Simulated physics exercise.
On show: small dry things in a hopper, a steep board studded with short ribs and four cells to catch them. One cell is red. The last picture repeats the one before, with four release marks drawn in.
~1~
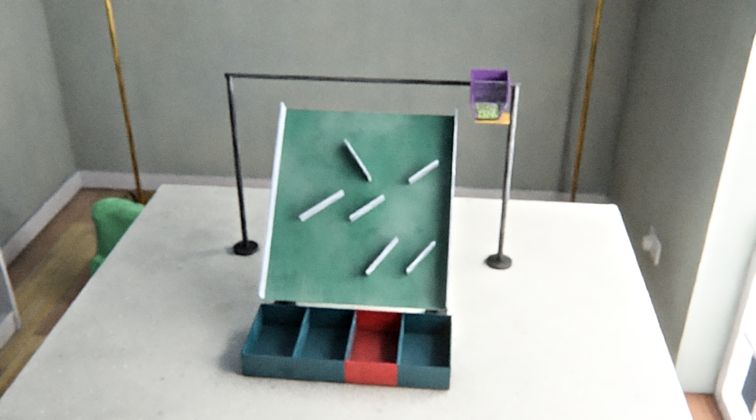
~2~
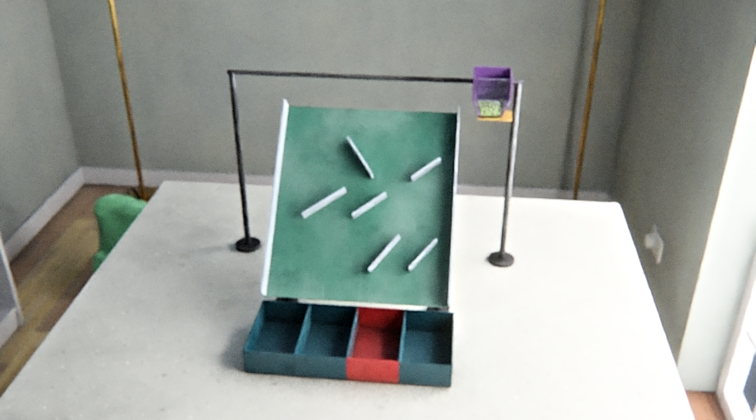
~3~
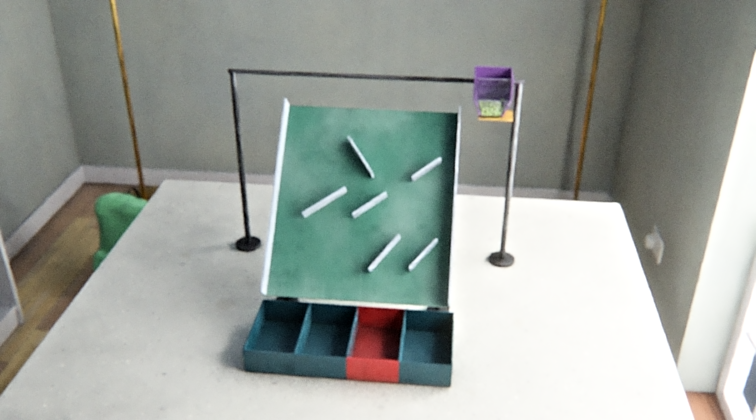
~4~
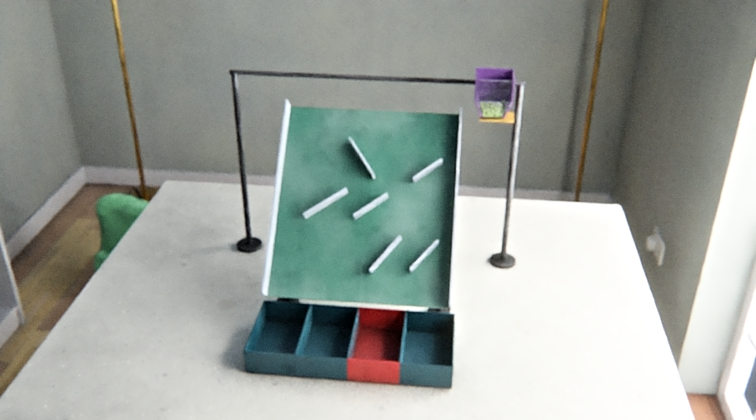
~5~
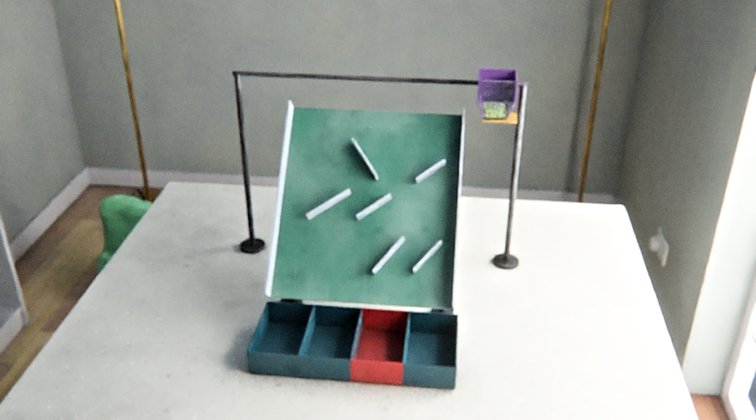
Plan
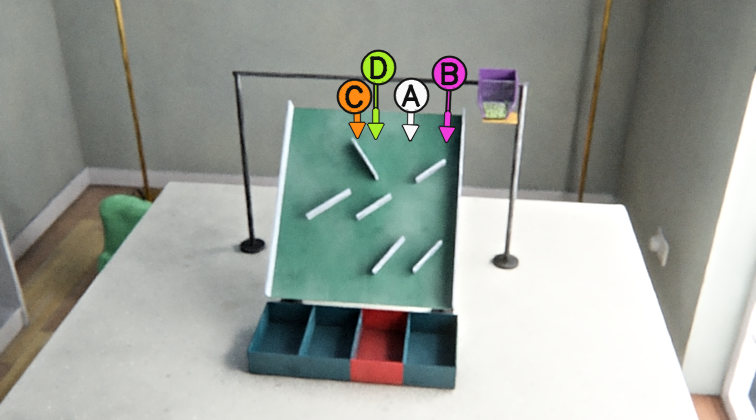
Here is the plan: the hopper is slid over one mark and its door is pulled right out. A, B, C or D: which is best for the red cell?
Take D.
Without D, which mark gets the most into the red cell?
Here it is mark C.
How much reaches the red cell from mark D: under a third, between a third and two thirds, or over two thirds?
Between a third and two thirds.
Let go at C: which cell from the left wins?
It is the first one.
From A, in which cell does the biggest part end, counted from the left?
The second from the left.
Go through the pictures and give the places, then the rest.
Hopper (488, 112), dried peas, door shut, in the first frame.
Ribs (348, 137) to (372, 174), (412, 177) to (440, 158), in the second frame.
Ribs (302, 213) to (345, 187), (353, 214) to (386, 192), in the third frame.
Ribs (370, 270) to (400, 235), (410, 269) to (438, 240), in the fourth frame.
Red cell (377, 371), number 3 of 4 from the left, in the fifth frame.
On the marked copy, mark A meets the board at (410, 134); mark B meets the board at (446, 136); mark C meets the board at (357, 132); mark D meets the board at (375, 133).
Choosing A, about a tenth in the red cell, the larger part in other cells, about a tenth outside the box.
Choosing B, about a tenth in the red cell, almost all in other cells.
Choosing C, roughly a quarter in the red cell, the larger part in other cells, just a few outside the box.
Choosing D, roughly a third in the red cell, roughly half in other cells, just a few outside the box.
